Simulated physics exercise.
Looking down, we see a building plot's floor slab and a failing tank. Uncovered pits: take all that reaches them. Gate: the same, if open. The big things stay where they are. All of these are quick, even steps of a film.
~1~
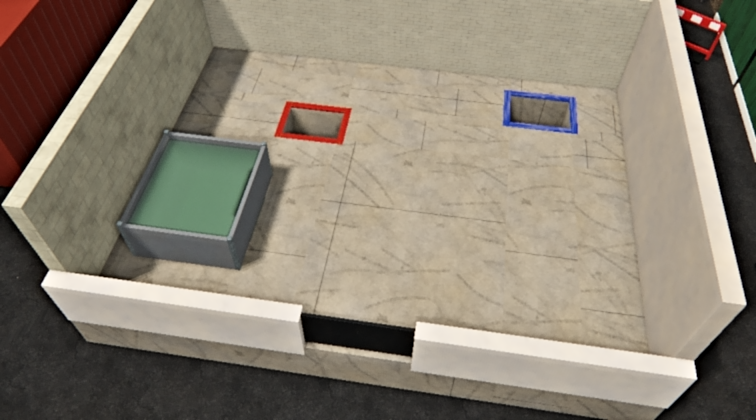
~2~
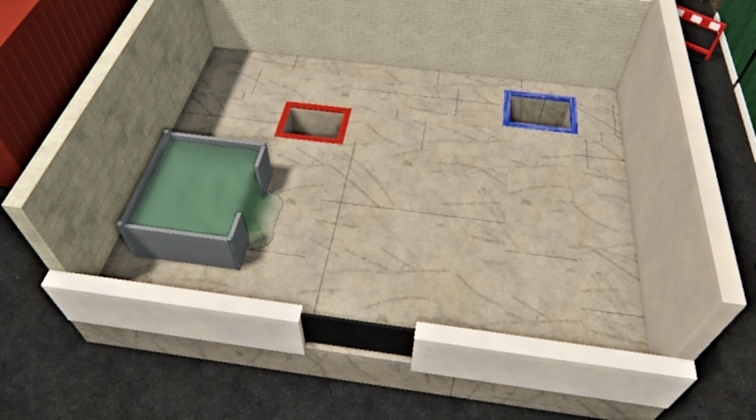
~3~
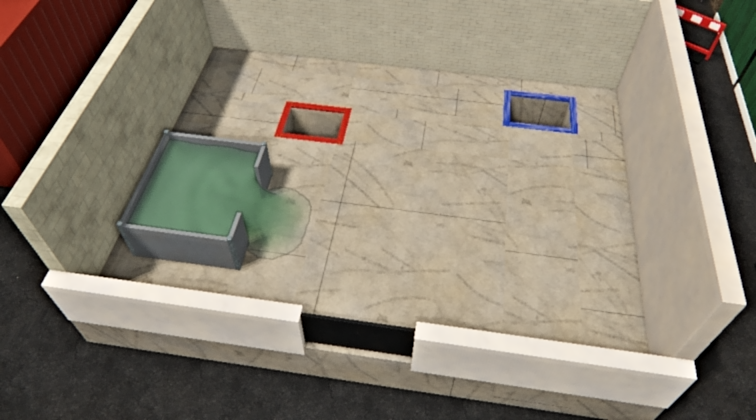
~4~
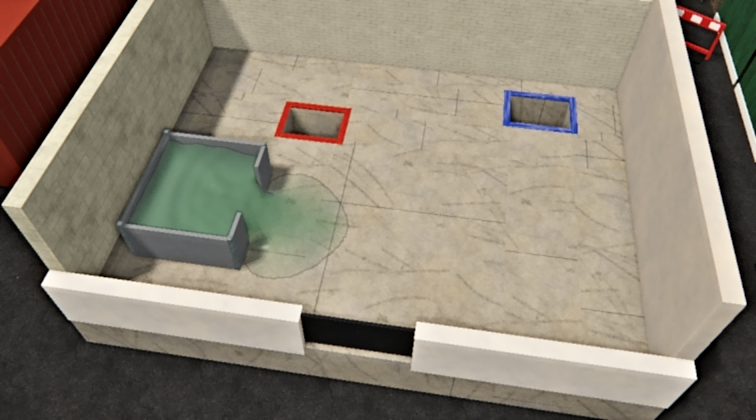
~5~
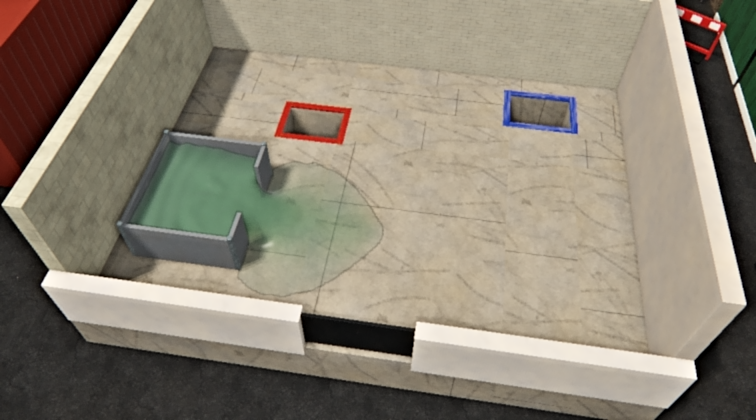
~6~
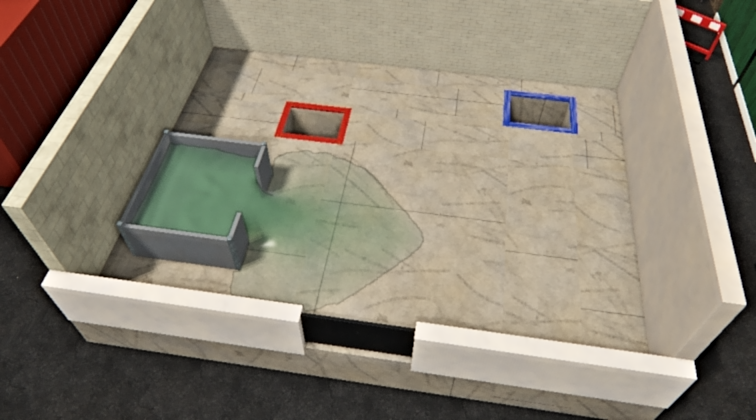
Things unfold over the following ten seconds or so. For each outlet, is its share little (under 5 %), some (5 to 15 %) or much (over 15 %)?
Shares: The gate gets little; the red pit gets little; the blue pit gets much.
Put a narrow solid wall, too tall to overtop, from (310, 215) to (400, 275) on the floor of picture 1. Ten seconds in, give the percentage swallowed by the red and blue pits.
Parts in a hundred: Red 6, blue 20.
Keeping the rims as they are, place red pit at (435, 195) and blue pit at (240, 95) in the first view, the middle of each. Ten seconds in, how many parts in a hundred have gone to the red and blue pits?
The red pit takes around 20 percent, while the blue pit takes around 0 percent.
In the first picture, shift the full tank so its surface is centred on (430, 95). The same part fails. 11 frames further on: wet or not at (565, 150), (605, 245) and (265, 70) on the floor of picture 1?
Okay, first one got wet, second one got wet, last one high and dry.
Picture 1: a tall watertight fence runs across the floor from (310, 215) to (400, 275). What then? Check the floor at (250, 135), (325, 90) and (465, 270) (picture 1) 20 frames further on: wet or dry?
Spared; spared; swamped.
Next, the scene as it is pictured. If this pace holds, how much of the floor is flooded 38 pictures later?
I reckon 65 per cent or so.
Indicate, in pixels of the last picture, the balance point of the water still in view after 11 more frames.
Roughly (323, 229) in the last picture.
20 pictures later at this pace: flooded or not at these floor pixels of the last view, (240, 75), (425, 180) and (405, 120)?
Well, in turn they'd be dry underfoot, wet underfoot and wet underfoot.
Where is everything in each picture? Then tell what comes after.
Still water in the tank at (197, 186), in the first picture.
The front is at (274, 197), out from the gap at (251, 211), in the second picture.
The front is at (304, 207), out from the gap at (252, 211), in the third picture.
Water pours out at (252, 212) and has run to (342, 224), in the fourth picture.
The front is at (379, 232), out from the gap at (251, 211), in the fifth picture.
The front is at (417, 237), out from the gap at (251, 211), in the sixth picture.
A moment on, water covers 35 % of the floor; the gate 0 %, the red pit 0 %, the blue pit 0 %.
Next, water covers 55 % of the floor; the gate 0 %, the red pit 0 %, the blue pit 0 %.
Then, water covers 65 % of the floor; the gate 0 %, the red pit 0 %, the blue pit 2 %.
Later, water covers 65 % of the floor; the gate 0 %, the red pit 1 %, the blue pit 9 %.
In the end, water covers 70 % of the floor; the gate 0 %, the red pit 1 %, the blue pit 26 %.
